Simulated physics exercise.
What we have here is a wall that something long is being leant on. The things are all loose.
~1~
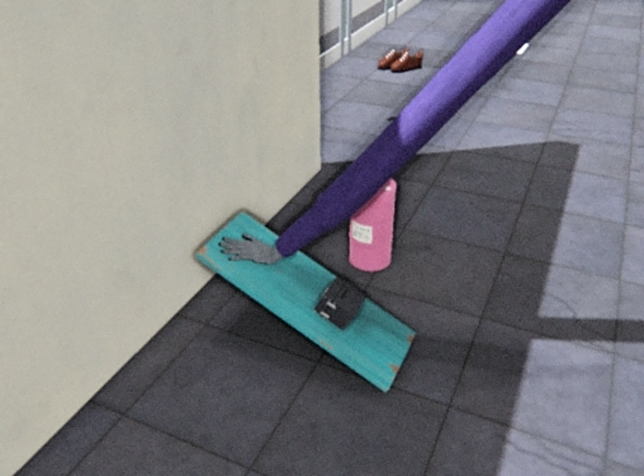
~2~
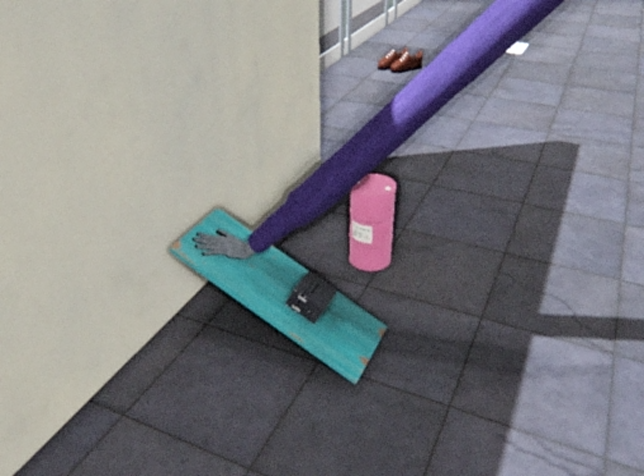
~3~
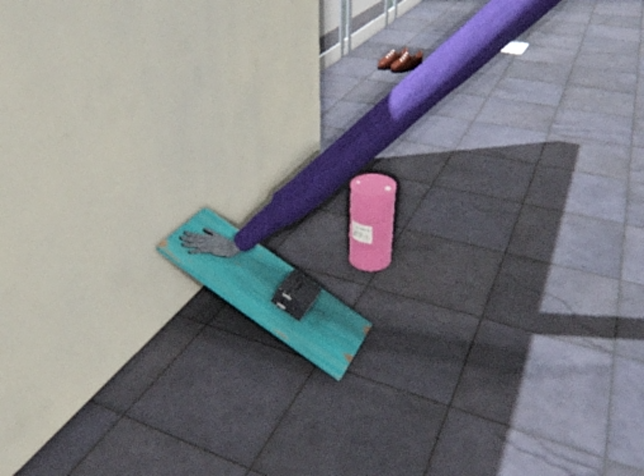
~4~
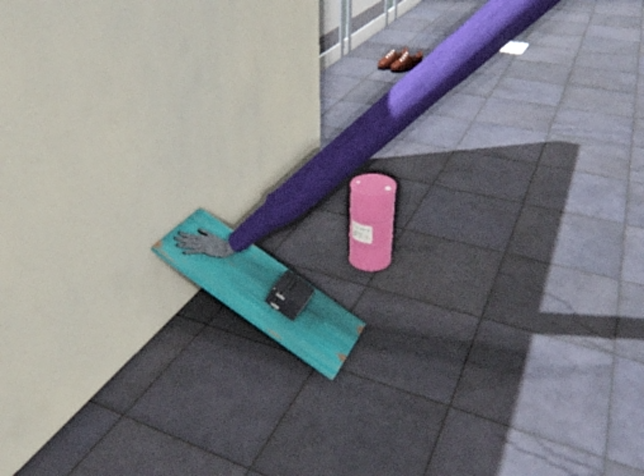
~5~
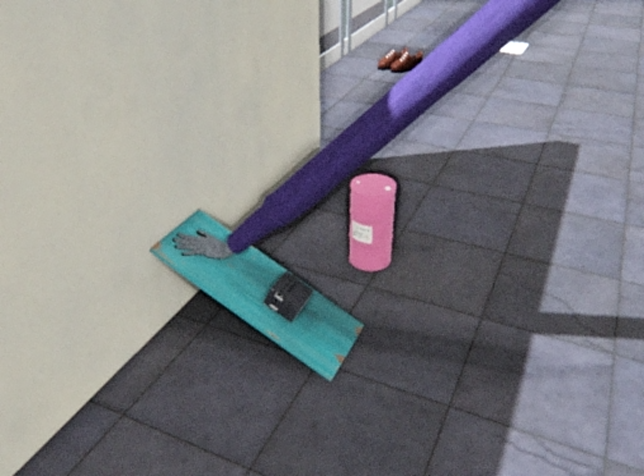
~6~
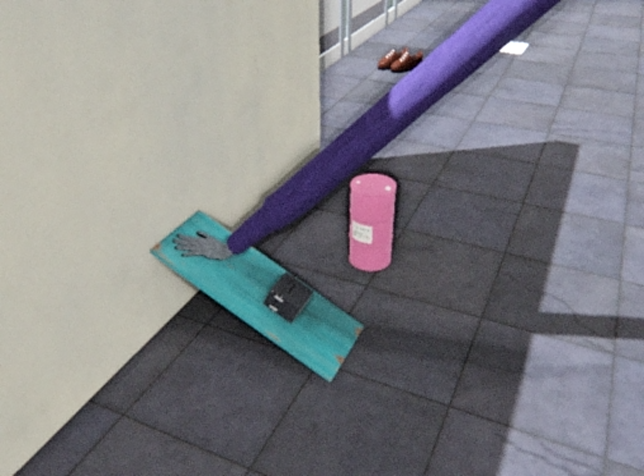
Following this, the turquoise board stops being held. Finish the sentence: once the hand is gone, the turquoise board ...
The turquoise board slides down.
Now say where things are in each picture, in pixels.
Not yet at the wall; turquoise board (310, 296); pink canister (372, 223), in the first frame.
Not yet at the wall; turquoise board (282, 290); pink canister (372, 223), in the second frame.
Not yet at the wall; turquoise board (268, 288); pink canister (372, 223), in the third frame.
Not yet at the wall; turquoise board (262, 288); pink canister (372, 223), in the fourth frame.
Leant on the wall, still held; turquoise board (260, 290); pink canister (372, 223), in the fifth frame.
Leant on the wall, still held; turquoise board (261, 291); pink canister (372, 223), in the sixth frame.
Then, 0.30 s after the last picture, turquoise board 9° lower than it was left near (267, 304).
Then, 0.40 s after the last picture, turquoise board 25° lower than it was left near (274, 327).
Then, 0.60 s after the last picture, turquoise board 26° lower than it was left near (275, 329).
At rest, moved from the start, turquoise board; pink canister in place. Seen from the same camera at the end, turquoise board near (275, 329). The board slides down.
